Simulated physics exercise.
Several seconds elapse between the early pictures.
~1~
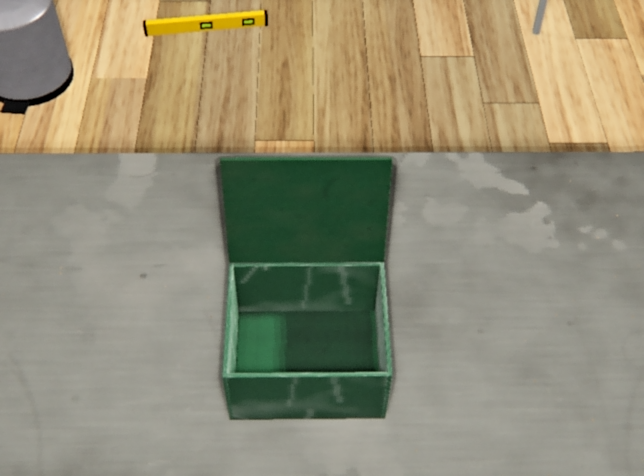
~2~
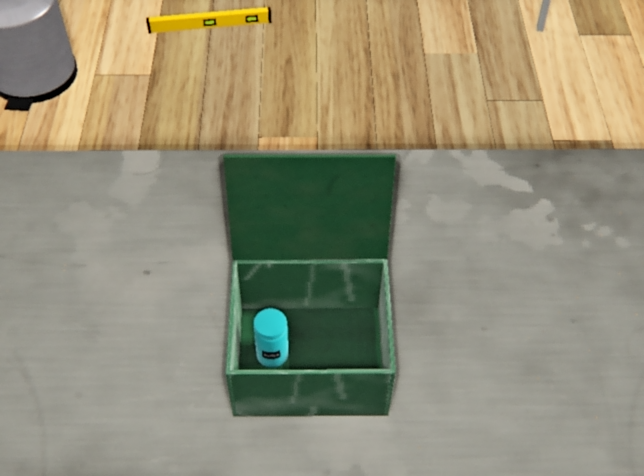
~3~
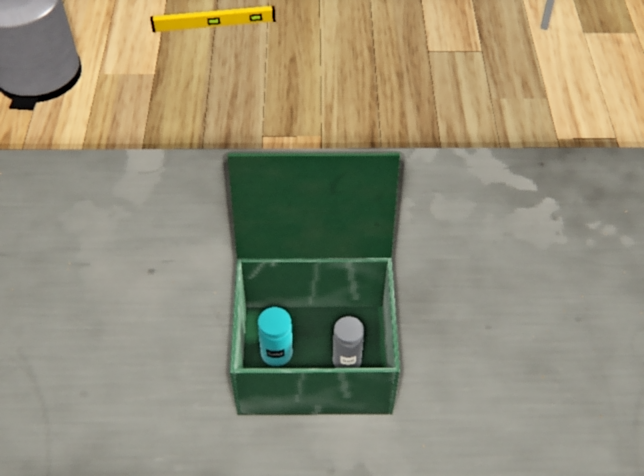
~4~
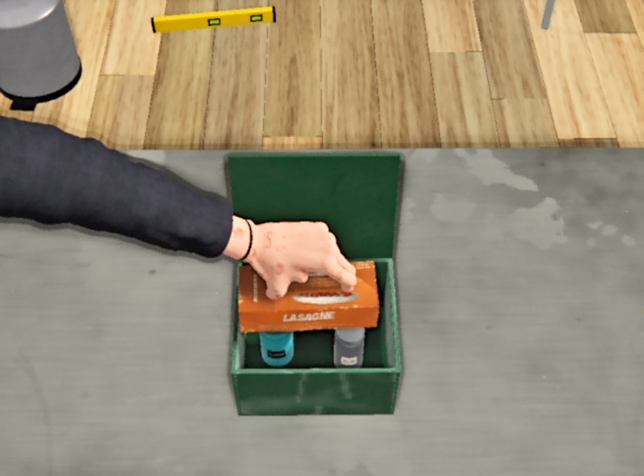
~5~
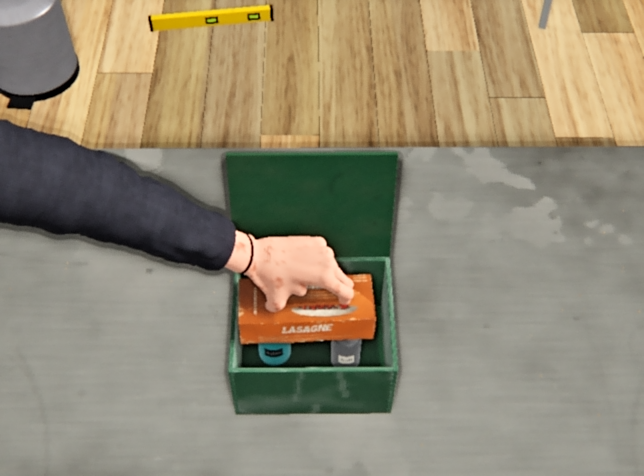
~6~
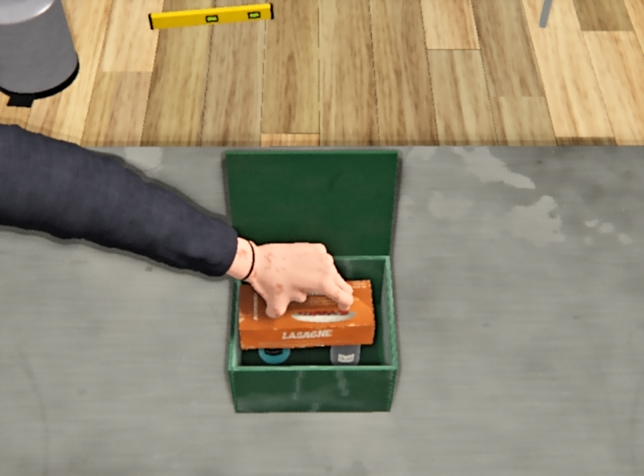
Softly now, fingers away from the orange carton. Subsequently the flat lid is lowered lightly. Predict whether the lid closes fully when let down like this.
Never meets the rim.
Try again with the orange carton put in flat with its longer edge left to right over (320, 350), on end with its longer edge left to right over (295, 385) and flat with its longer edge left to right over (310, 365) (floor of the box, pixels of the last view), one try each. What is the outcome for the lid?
The lid won't shut the first time, won't shut the second time and does shut the third time.
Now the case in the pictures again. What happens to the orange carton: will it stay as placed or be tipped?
After all that, it keeps its set angle.
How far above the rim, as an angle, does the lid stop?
Close to 20 degrees.
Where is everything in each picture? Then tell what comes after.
In the first picture, the last thing is not in view yet.
In the second picture, the last thing is not in view yet.
In the third picture, the last thing is not in view yet; grey shaker (348, 345).
The fourth picture shows on its way; orange carton (308, 297); grey shaker (349, 346).
The fifth picture shows on its way; orange carton (306, 309); grey shaker (346, 344).
The sixth picture shows in place under the hand; orange carton (306, 315).
Then, 1.10 s on from there, lid starting down.
Then, 1.60 s on from there, lid 58° above the rim.
Then, 1.90 s on from there, lid 32° above the rim.
In the end, lid 21° above the rim; all 3 unmoved. At the end, from the last picture's camera, orange carton near (304, 315).
